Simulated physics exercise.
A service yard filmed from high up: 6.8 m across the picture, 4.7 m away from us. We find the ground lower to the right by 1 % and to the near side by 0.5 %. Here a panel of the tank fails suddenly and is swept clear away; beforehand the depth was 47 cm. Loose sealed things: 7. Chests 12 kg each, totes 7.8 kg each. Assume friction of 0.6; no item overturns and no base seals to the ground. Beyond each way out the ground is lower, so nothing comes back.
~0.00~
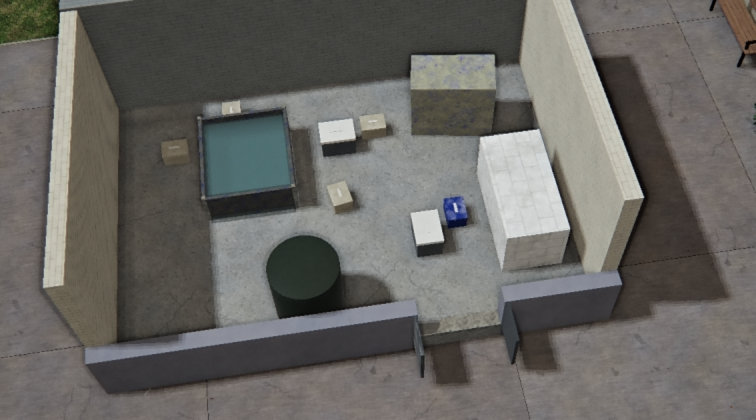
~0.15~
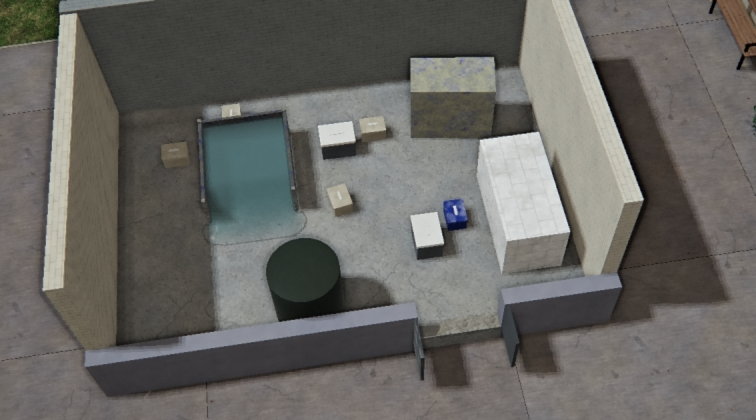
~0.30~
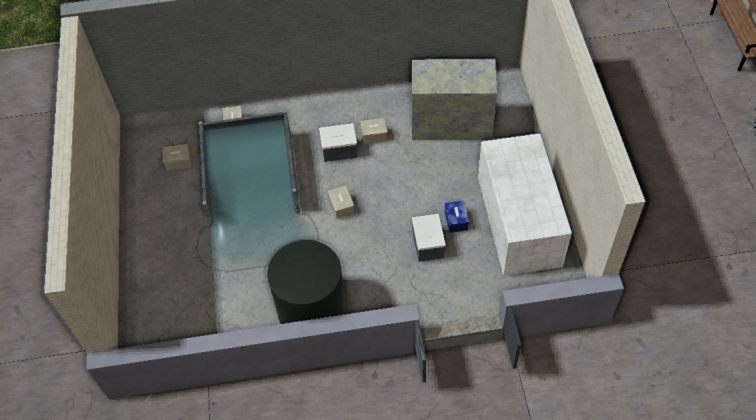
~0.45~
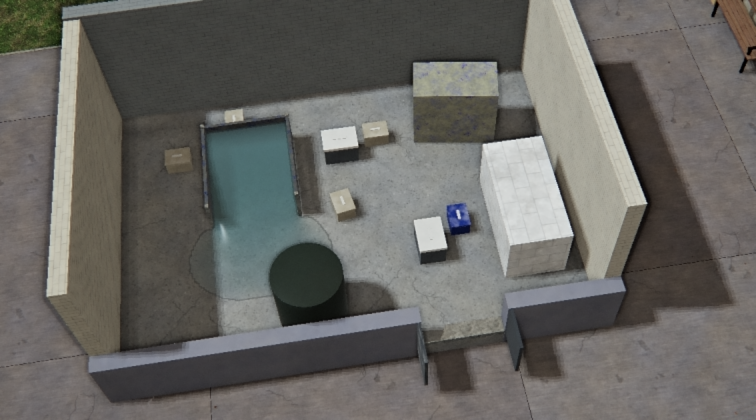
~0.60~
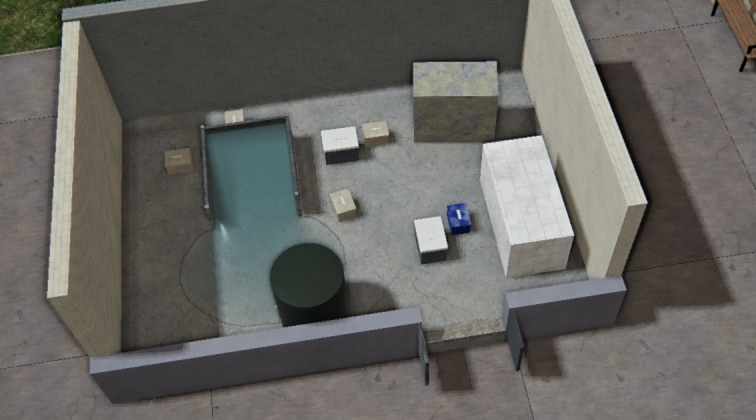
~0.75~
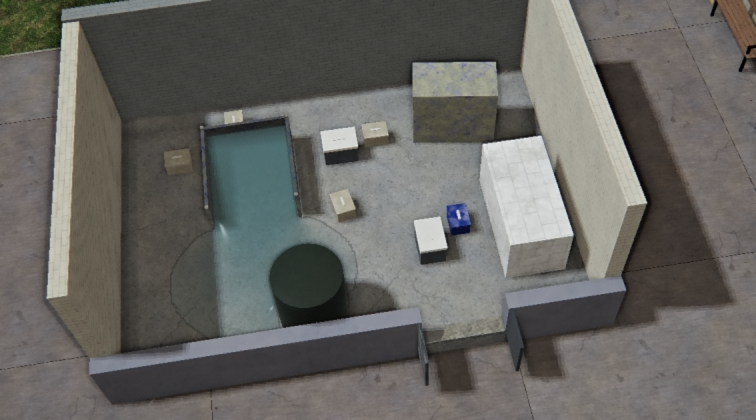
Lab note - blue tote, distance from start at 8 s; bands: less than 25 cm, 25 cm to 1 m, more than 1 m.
It remains nearby.
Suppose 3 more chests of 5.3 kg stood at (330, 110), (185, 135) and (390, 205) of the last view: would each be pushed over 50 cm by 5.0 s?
Note, same order as listed: Inside the limit, inside the limit, inside the limit.
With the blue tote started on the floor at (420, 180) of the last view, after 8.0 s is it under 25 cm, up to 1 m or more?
From that spot, it remains nearly still.
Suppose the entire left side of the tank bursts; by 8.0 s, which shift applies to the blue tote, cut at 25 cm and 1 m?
What happens next is that the blue tote does not really budge.
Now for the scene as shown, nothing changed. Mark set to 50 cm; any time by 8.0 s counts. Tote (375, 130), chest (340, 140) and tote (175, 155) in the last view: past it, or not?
Within, within, beyond.
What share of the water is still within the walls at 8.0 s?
I'd say some 92 percent hasn't gone yet.
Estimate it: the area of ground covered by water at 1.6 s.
9.5 m2.
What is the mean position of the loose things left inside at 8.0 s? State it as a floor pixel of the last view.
It sits at about (360, 171).
After 1.6 s the blue tote is near (458, 215), 0.0 m from its start, aground; 0 of 7 are out; 0 afloat.
After 3.6 s the blue tote is near (459, 214), 0.0 m from its start, aground; 0 of 7 are out; 0 afloat.
After 5.6 s the blue tote is near (459, 214), 0.0 m from its start, aground; 0 of 7 are out; 1 afloat.
After 8.0 s the blue tote is near (459, 214), 0.0 m from its start, aground; 0 of 7 are out; 0 afloat.
